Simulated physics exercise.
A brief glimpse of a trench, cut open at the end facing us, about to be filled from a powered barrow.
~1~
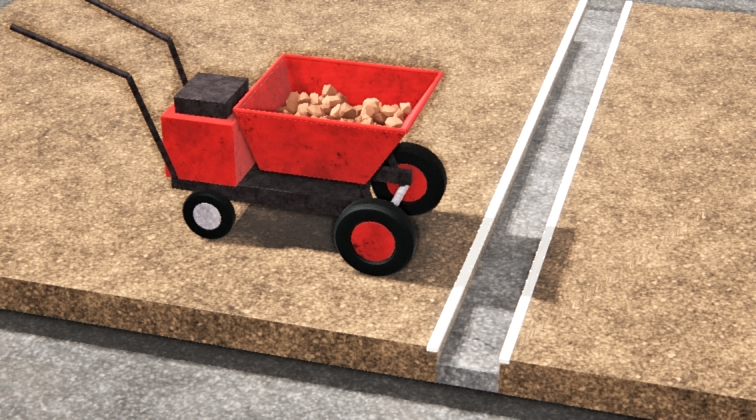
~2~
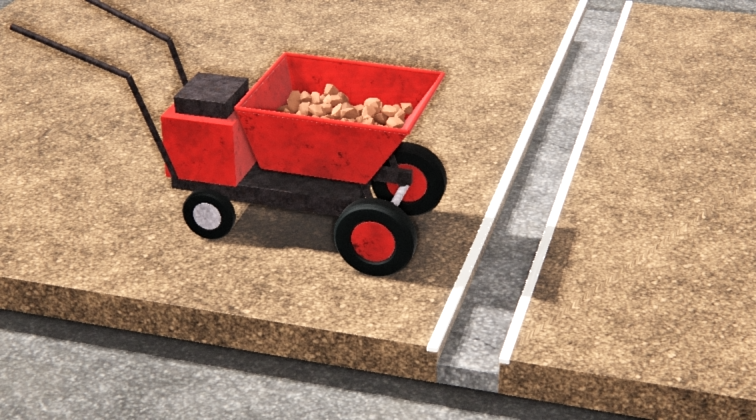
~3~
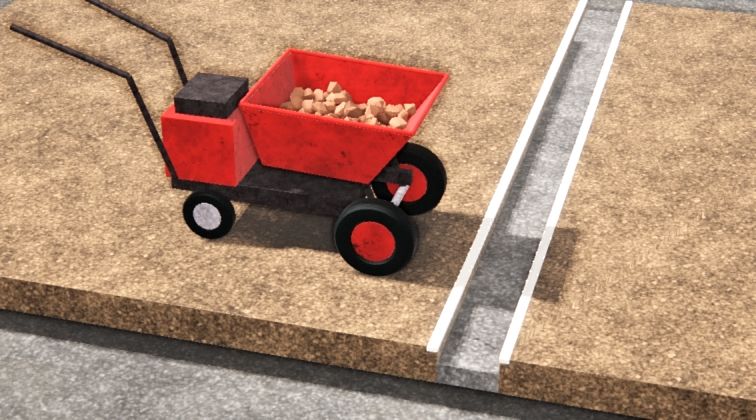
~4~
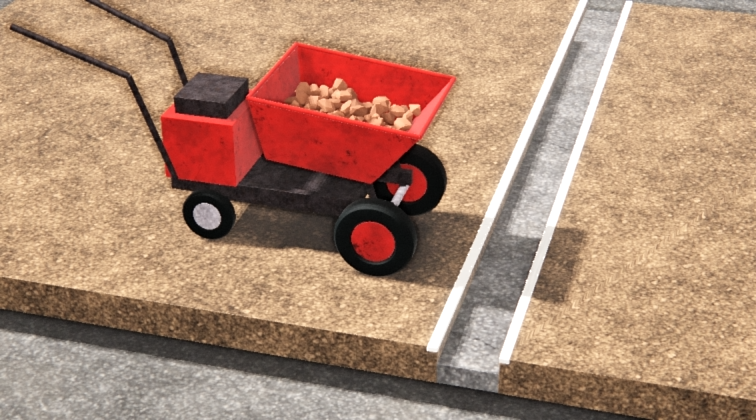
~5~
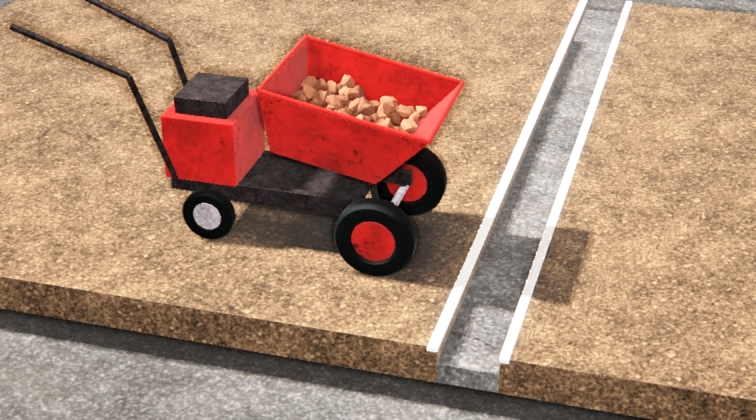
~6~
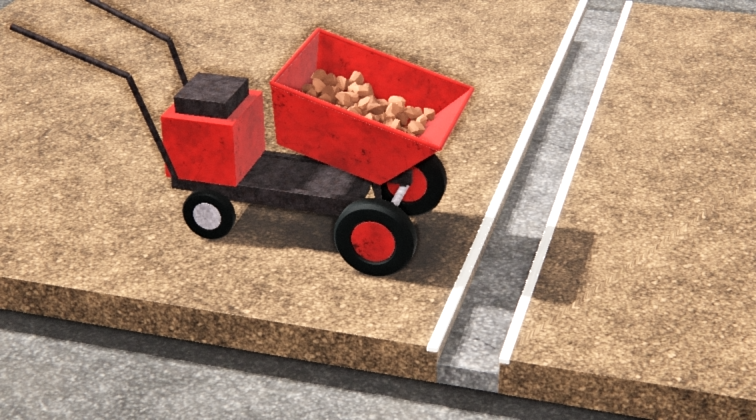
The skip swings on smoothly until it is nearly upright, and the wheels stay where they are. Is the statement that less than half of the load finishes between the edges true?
Mostly out.
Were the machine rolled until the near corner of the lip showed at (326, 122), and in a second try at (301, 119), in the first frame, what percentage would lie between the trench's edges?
The first stopping place yields 50 % and the other yields 20 %.
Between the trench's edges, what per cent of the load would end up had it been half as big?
Around 30 %.
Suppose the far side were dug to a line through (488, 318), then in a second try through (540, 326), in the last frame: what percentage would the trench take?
The first try gives 10 percent, then the second gives 60 percent.
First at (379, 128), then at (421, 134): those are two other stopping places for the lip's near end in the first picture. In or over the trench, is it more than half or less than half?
Trial 1 exceeds half, trial 2 falls short of half.
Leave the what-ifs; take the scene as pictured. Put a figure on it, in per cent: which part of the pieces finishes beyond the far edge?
Close to 45 in a hundred.
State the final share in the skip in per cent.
About 20 in a hundred.
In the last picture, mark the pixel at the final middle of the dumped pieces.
About (543, 260).
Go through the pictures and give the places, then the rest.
Lip of the skip at (406, 132), level; top of the load at (336, 119), lumps of rubble; first edge of the trench at (448, 312); far edge at (517, 323), the trench under half as wide as the skip, and shallow for its width, in the first picture.
Lip of the skip at (408, 132), level; top of the load at (337, 119), in the second picture.
Lip of the skip at (412, 134), tipped barely; top of the load at (329, 107), in the third picture.
Lip of the skip at (420, 137), tipped a little; top of the load at (324, 112), in the fourth picture.
Lip of the skip at (429, 142), tipped a little; top of the load at (331, 108), in the fifth picture.
Lip of the skip at (439, 149), tipped clearly; top of the load at (340, 104); first edge of the trench at (448, 312); far edge at (517, 323), in the sixth picture.
Soon, skip tipped steeply; all in the skip.
A while on, skip tipped steeply; nearly all in the skip; a stray few beyond it; a stray few falling.
Towards the end, skip tipped right over; about half in the skip; a small part in or heaped over the trench; about a third beyond it; a stray few falling.
Finally, skip tipped right over; about a quarter in the skip; about a third in or heaped over the trench; about half beyond it.
